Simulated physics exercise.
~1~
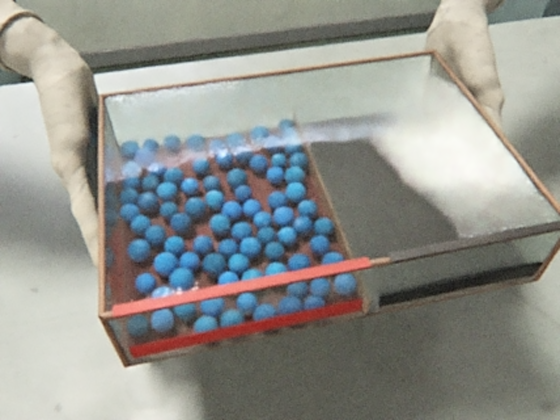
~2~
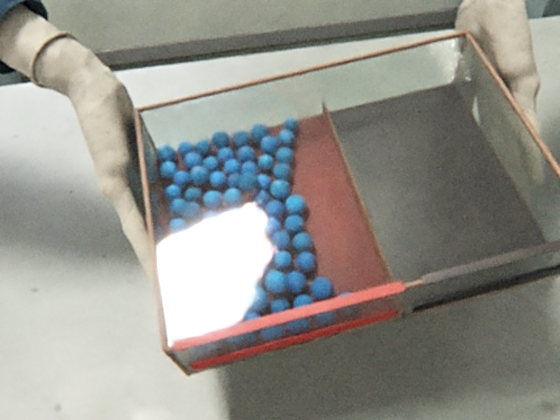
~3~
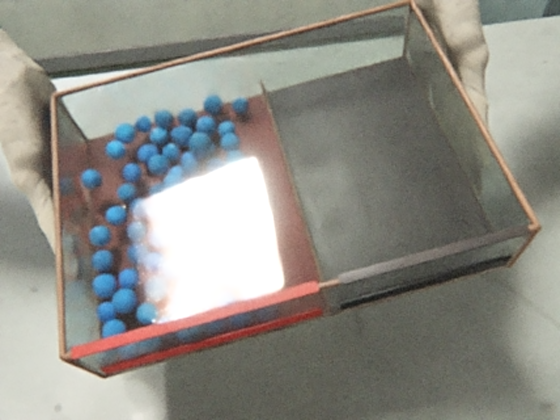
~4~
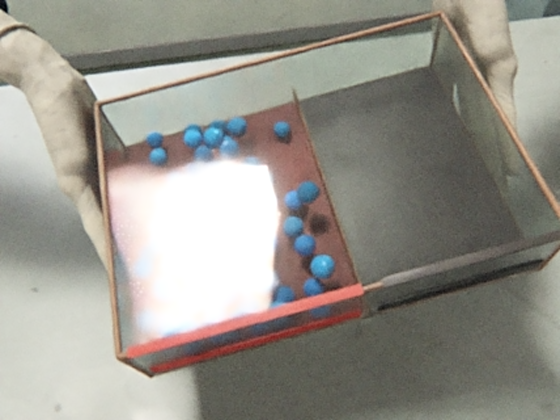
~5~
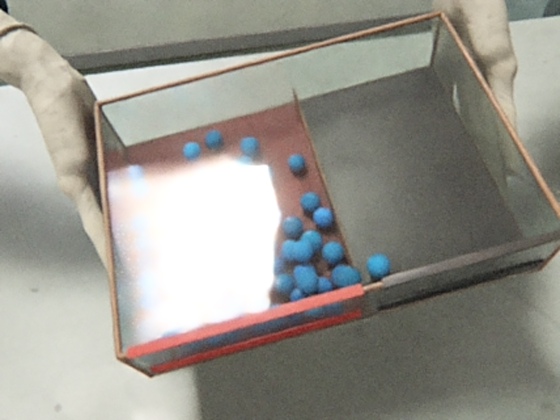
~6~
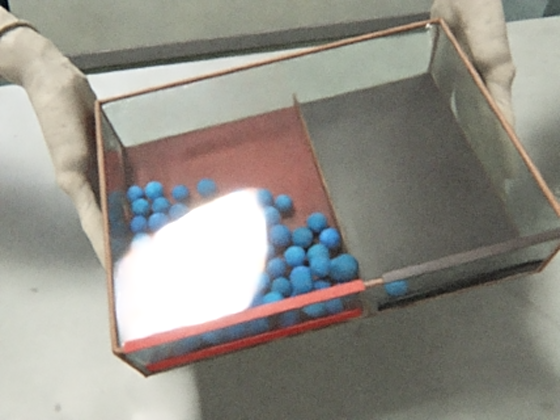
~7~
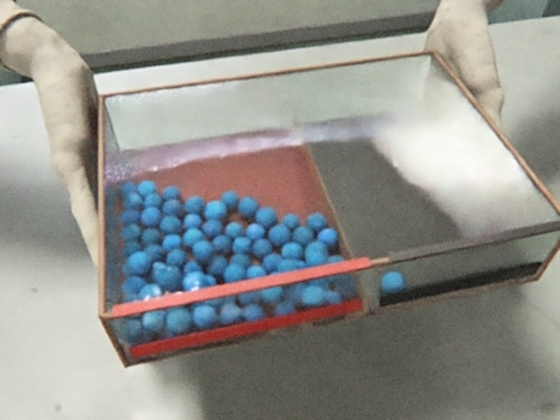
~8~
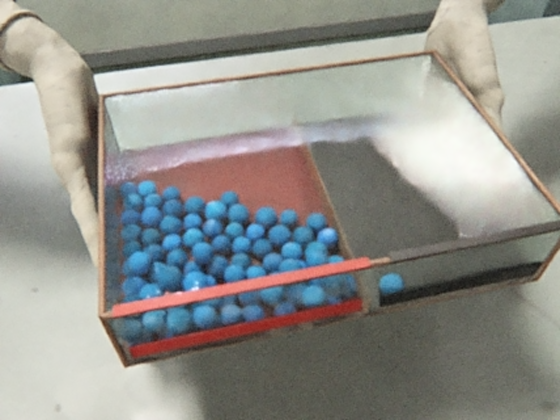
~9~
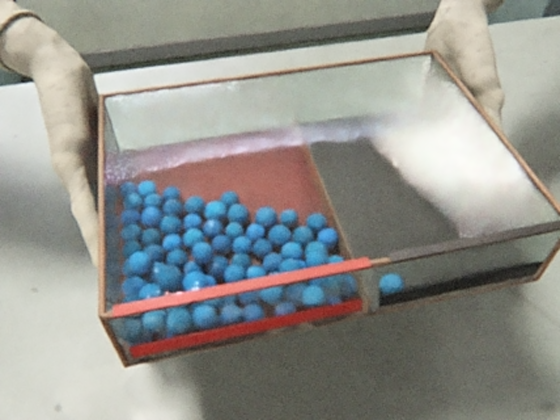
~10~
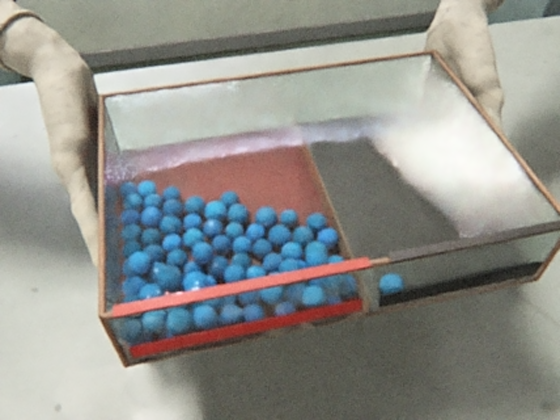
The clip opens on two hands holding a shallow, clear-lidded box, its left section red and strewn with blue balls, its right section dark and empty. The hands tilt the box and shift it right, then left, then partway back, while a bright glare on the lid hides many of the balls. As the box stays tilted, balls gather along the divider and near the front, and one slips into the dark section. The hands then level the box and hold it still. It ends with the balls clustered toward the front left of the red section and a single ball resting on the dark side.
